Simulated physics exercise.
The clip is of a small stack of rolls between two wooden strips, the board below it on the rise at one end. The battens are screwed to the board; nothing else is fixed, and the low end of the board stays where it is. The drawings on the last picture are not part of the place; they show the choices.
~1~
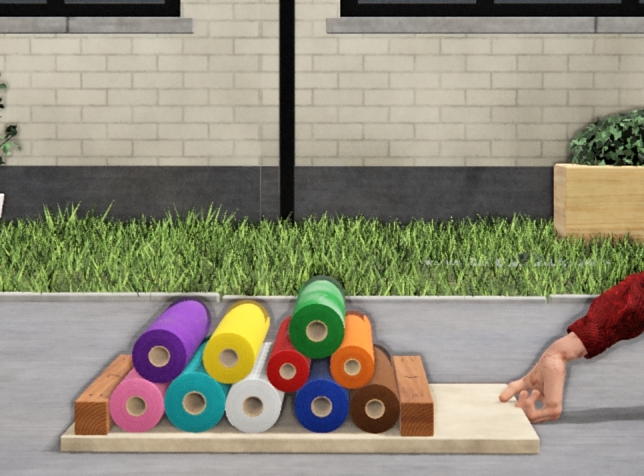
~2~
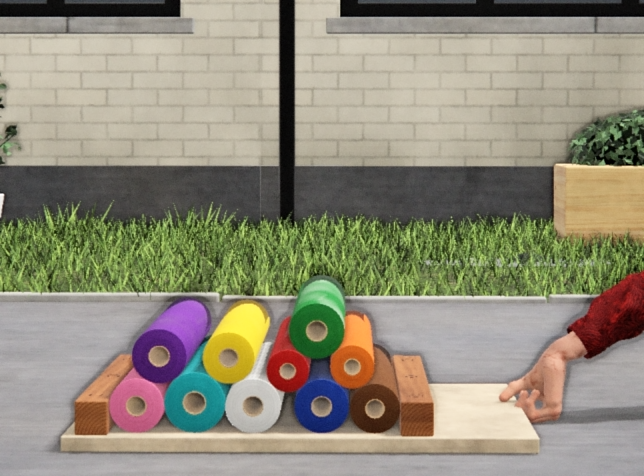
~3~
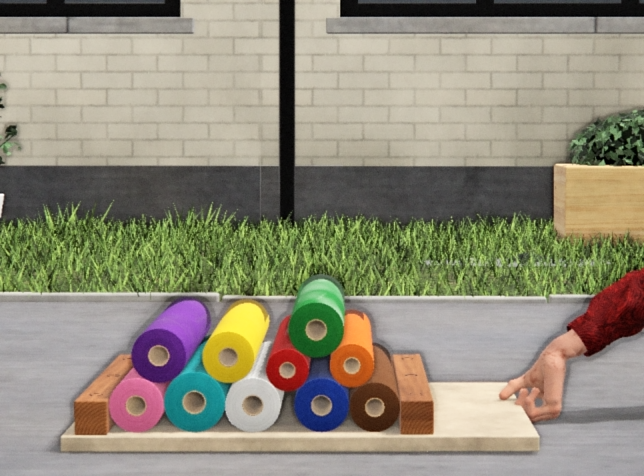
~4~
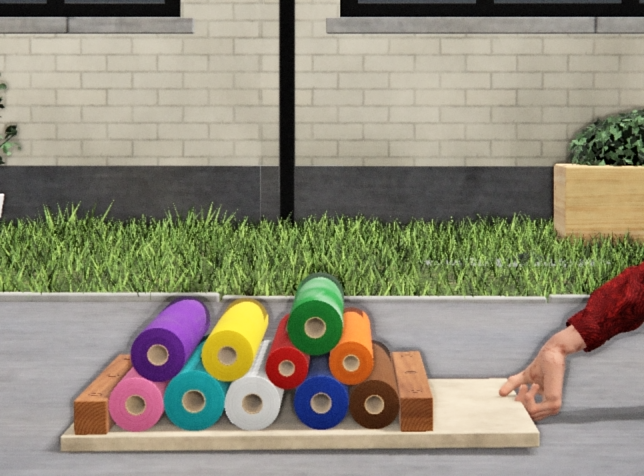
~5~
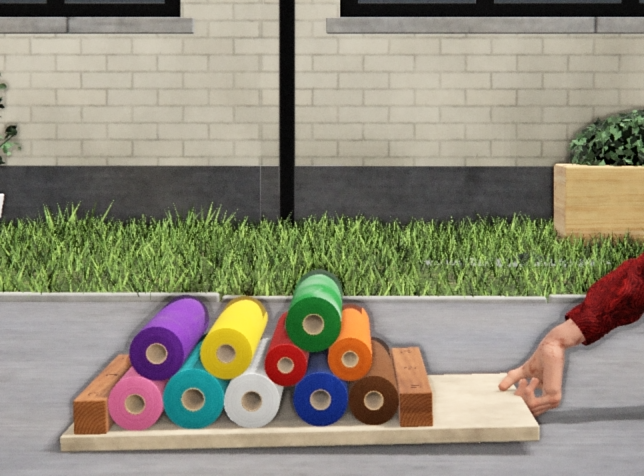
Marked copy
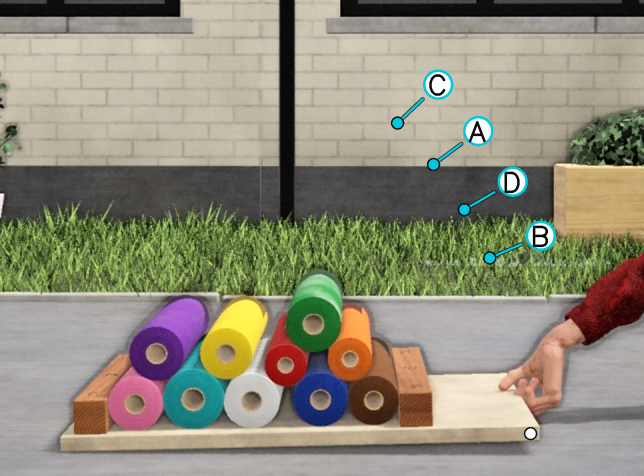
A hand in a red sleeve, at the right, slightly raises that end of a pale board on grey pavement, seen level from the side before grass and a brick wall. Between two wooden strips, pink, turquoise, white, blue and brown rolls lie below purple, yellow, red and orange ones, with green on top. The stack tilts very slightly with the board, keeping its arrangement, while the view stays still.
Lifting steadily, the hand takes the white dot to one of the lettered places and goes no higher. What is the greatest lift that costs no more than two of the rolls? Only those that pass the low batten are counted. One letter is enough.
Mark D is as high as it can go.
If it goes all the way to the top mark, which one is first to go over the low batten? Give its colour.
The purple one.
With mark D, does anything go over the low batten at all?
Yes, at D.
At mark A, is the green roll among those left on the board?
The green roll: No.
On the marked copy, A at (434, 164); B at (490, 258); C at (398, 123); D at (465, 210); the white dot at (531, 433).
Taking D. A third of the way, board at 17°.
Two thirds of the way, board at 30°.
When it is over, board at 30°, one over the low batten (purple).
As for the rest, A five over the low batten; B none over the low batten; C five over the low batten.
